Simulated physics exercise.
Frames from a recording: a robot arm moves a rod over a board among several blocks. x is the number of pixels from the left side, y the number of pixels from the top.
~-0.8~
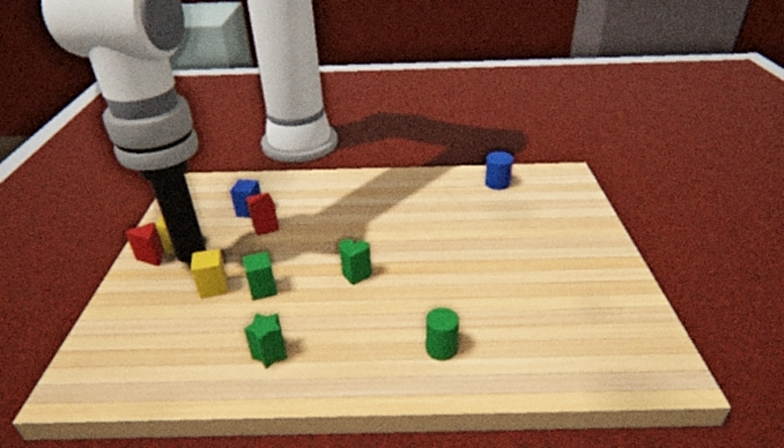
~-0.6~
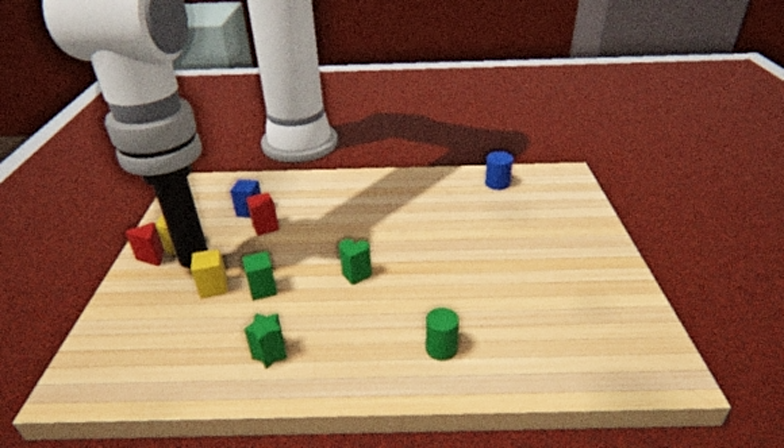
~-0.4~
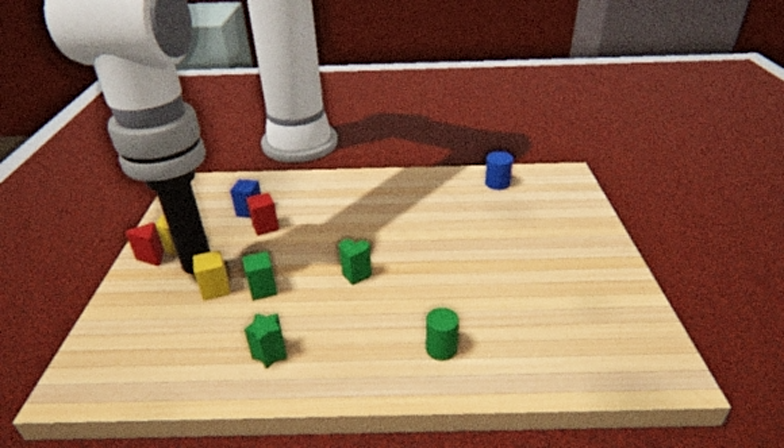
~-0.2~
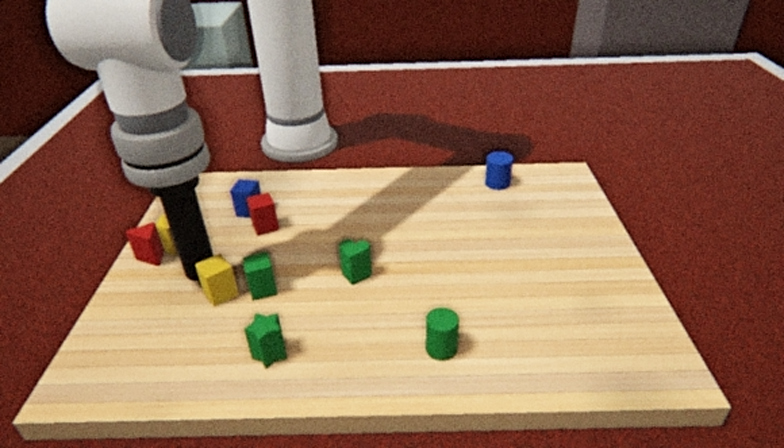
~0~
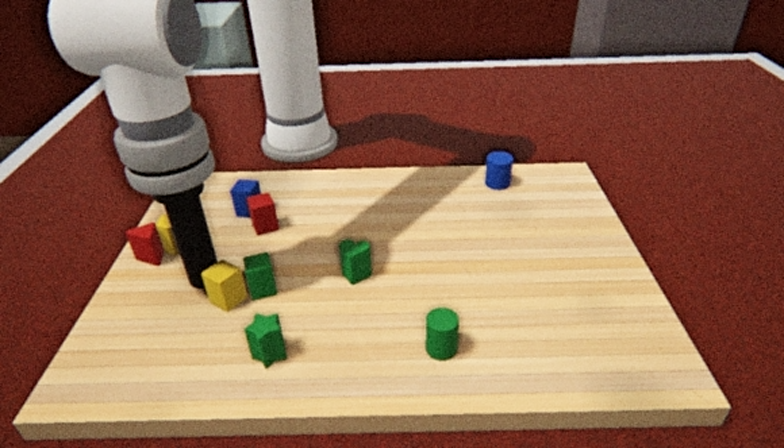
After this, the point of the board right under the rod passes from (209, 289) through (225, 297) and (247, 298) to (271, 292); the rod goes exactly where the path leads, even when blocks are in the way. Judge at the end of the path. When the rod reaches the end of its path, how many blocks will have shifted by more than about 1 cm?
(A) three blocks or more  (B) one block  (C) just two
C (just two)
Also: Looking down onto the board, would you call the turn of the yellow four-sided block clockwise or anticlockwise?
The answer is clockwise.
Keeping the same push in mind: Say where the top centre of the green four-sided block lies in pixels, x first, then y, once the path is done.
The middle of its upper face should be somewhere near (292, 253).
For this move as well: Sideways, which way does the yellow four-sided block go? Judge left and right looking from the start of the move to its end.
Sideways, to the right.
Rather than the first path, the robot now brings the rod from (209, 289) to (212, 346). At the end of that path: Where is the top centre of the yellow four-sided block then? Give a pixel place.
It should be at about (235, 282).
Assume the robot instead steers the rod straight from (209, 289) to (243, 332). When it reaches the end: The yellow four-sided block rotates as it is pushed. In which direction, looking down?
Viewed from above: Anti-clockwise.
The first path, step by step. Halfway along, rod at (235, 290); yellow four-sided block at (248, 283); green four-sided block at (261, 261), turned 25° anticlockwise.
At the end, rod at (269, 283); yellow four-sided block at (259, 285), turned 35° clockwise; green four-sided block at (292, 253), turned 15° anticlockwise; green star-shaped block still.
